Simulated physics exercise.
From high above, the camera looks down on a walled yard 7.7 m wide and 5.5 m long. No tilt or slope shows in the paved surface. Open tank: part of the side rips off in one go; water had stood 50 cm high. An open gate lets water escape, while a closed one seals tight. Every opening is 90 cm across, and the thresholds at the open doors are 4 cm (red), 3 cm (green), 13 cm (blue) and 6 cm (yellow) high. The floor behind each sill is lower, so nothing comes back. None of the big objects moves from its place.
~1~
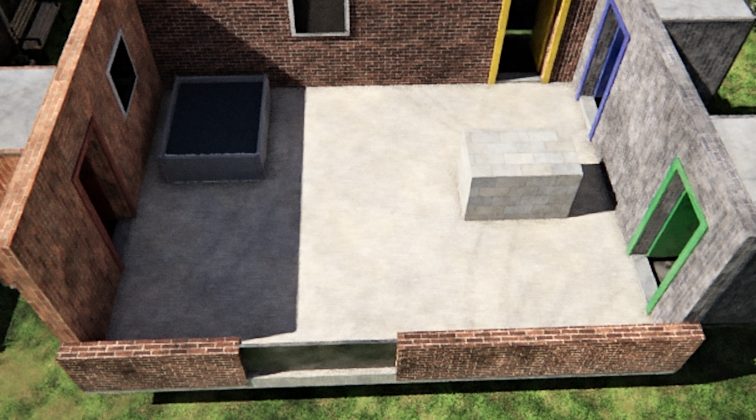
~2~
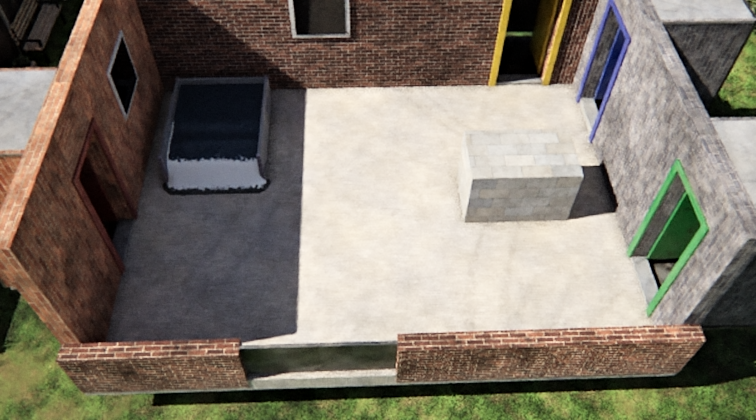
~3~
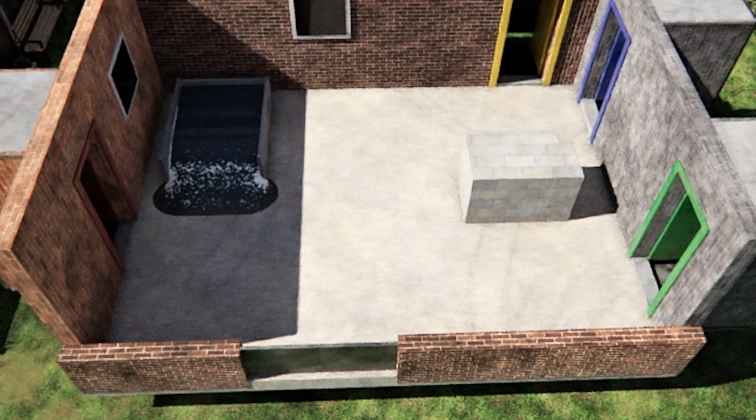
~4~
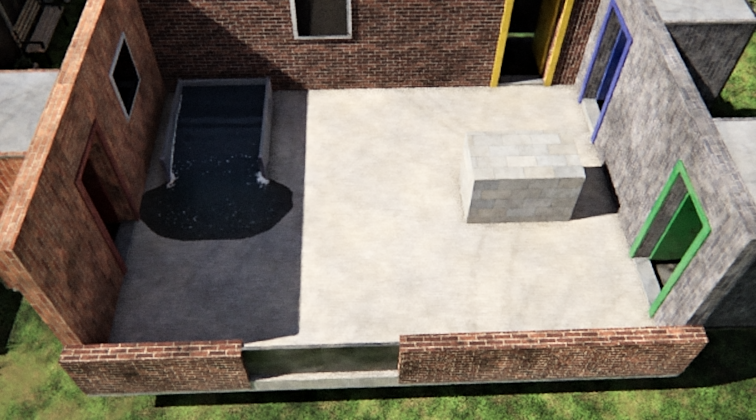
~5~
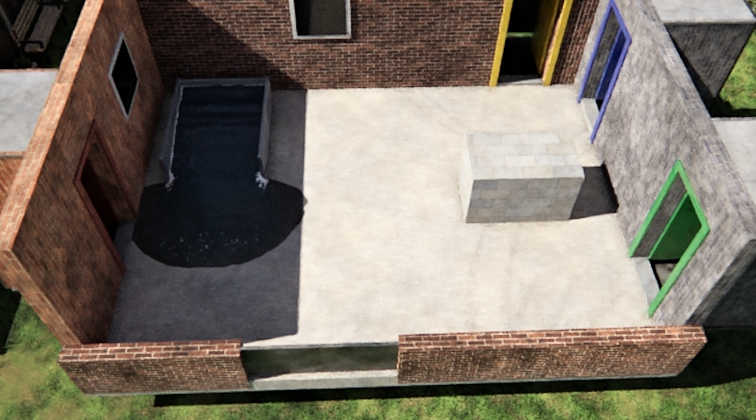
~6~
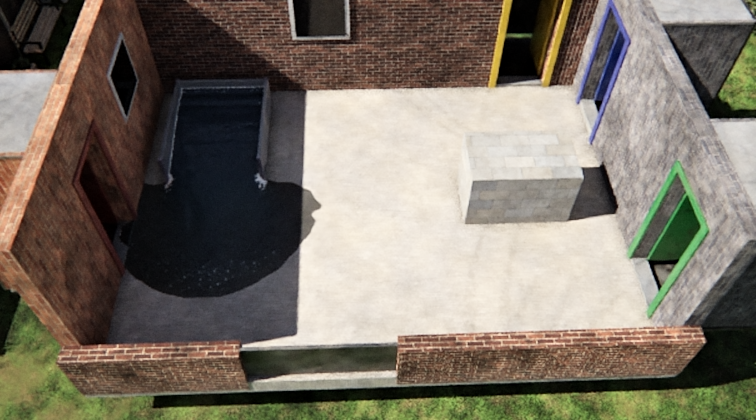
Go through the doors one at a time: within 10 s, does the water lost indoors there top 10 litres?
Red door: Tops the amount; green door: Tops the amount; blue door: Falls short; yellow door: Falls short.
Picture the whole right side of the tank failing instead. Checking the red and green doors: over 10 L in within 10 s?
Compared with that limit, red falls short while green goes higher.
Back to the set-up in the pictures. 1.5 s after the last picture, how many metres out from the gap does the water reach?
Distance: Approx. 4.2 m.
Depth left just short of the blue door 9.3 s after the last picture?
I'd say close to 2.5 cm.
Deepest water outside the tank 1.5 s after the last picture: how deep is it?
About 32 cm.
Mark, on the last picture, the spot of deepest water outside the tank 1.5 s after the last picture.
Look around (101, 370).
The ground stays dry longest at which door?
Last comes the yellow one.
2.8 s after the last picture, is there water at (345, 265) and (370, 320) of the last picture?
I'd say drenched, then drenched.
Then, 0.7 s after the last picture water covers 25 % of the floor and is deepest (21 cm) near (182, 367); red door 10 cm at the sill, 3 L in, green door not reached, blue door not reached, yellow door not reached.
Then, 1.5 s after the last picture water covers 30 % of the floor and is deepest (32 cm) near (101, 370); red door 10 cm at the sill, 23 L in, green door not reached, blue door not reached, yellow door not reached.
Then, 2.8 s after the last picture water covers 35 % of the floor and is deepest (19 cm) near (120, 290); red door 7 cm at the sill, 43 L in, green door not reached, blue door not reached, yellow door not reached.
Then, 5.3 s after the last picture water covers 65 % of the floor and is deepest (11 cm) near (640, 352); red door 7 cm at the sill, 69 L in, green door 9 cm at the sill, 12 L in, blue door not reached, yellow door not reached.
Then, 9.3 s after the last picture water covers 85 % of the floor and is deepest (7 cm) near (537, 355); red door 3 cm at the sill, 78 L in, green door 6 cm at the sill, 84 L in, blue door 2 cm at the sill, 0 L in, yellow door 6 cm at the sill, 0 L in.
